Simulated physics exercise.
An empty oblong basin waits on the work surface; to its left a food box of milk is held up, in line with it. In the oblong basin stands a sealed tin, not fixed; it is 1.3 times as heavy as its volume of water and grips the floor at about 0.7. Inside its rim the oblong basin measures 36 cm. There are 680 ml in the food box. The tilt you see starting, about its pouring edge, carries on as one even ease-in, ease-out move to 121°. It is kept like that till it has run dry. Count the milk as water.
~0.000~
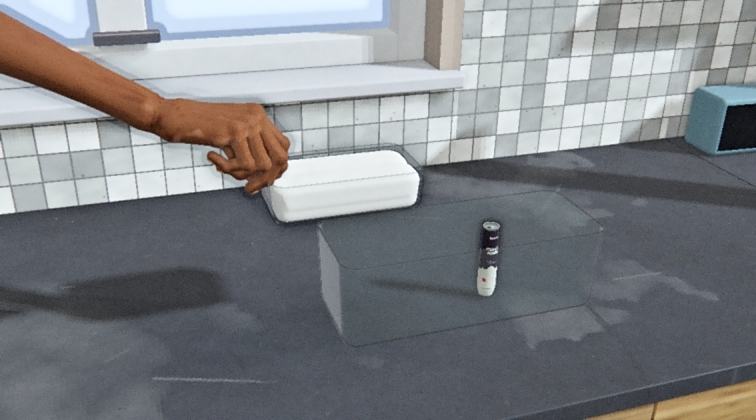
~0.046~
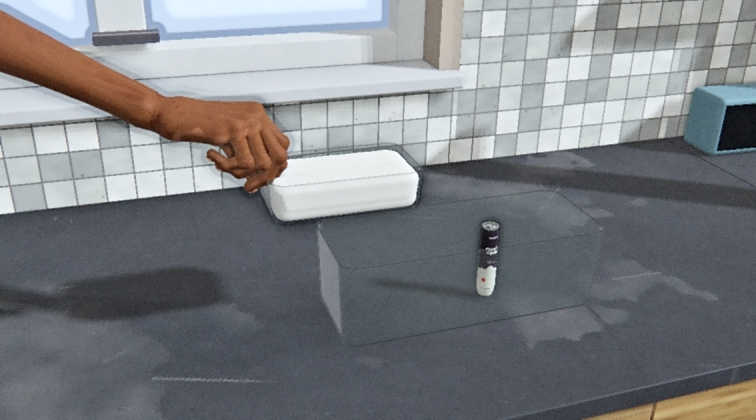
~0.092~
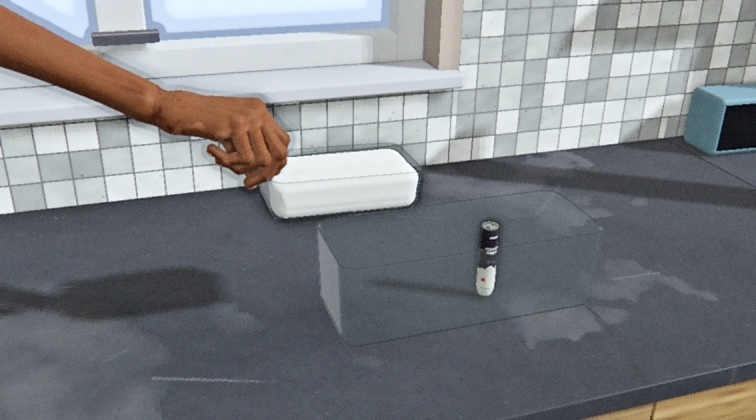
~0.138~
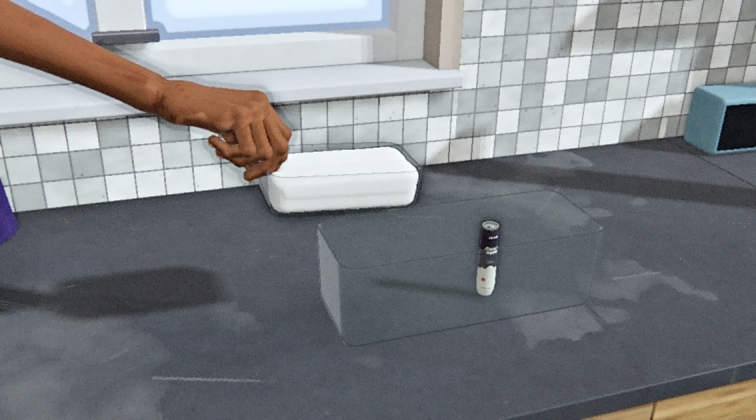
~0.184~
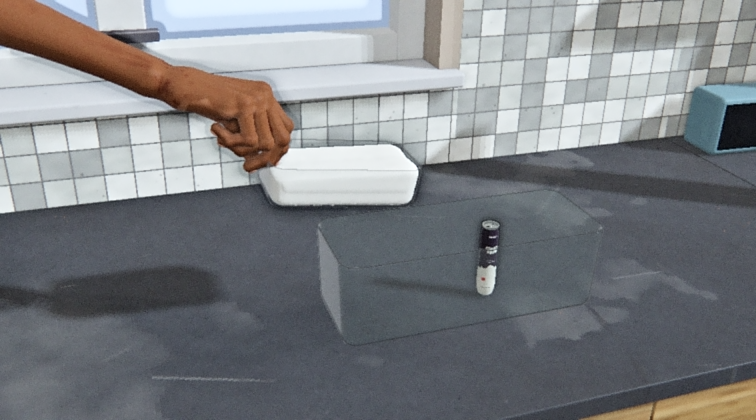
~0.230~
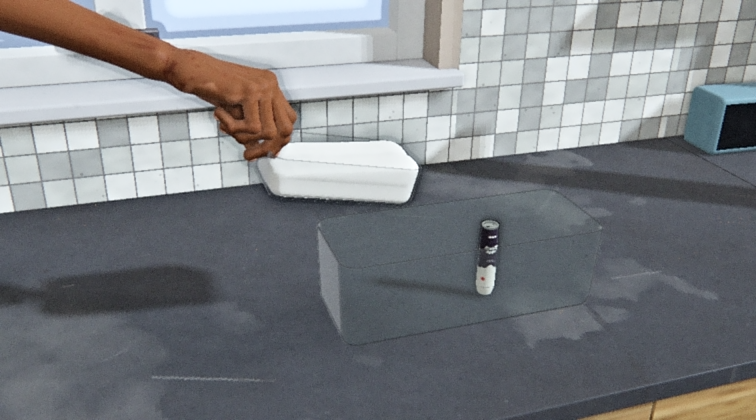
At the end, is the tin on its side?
It falls.
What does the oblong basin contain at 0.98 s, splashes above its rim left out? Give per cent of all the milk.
Near 84 in a hundred.
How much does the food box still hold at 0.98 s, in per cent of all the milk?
Near 1 in a hundred.
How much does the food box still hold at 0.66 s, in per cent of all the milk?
Near 14 in a hundred.
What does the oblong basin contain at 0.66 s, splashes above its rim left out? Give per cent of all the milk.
About 26 per cent.
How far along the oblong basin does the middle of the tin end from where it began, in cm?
About 6.5 cm.
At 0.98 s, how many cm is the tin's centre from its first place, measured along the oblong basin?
Some 6 cm.
After 0.66 s the tilt is 73° and 15 per cent is still to pour; the tin stands where it began.
After 0.98 s the tilt is 113° and 1 per cent is still to pour; the tin lies on its side.
After 1.31 s the tilt is 121° and 0 per cent is still to pour; the tin lies on its side.
After 1.67 s the tilt is 121° and 0 per cent is still to pour; the tin lies on its side.
In the end the tin lies on its side.
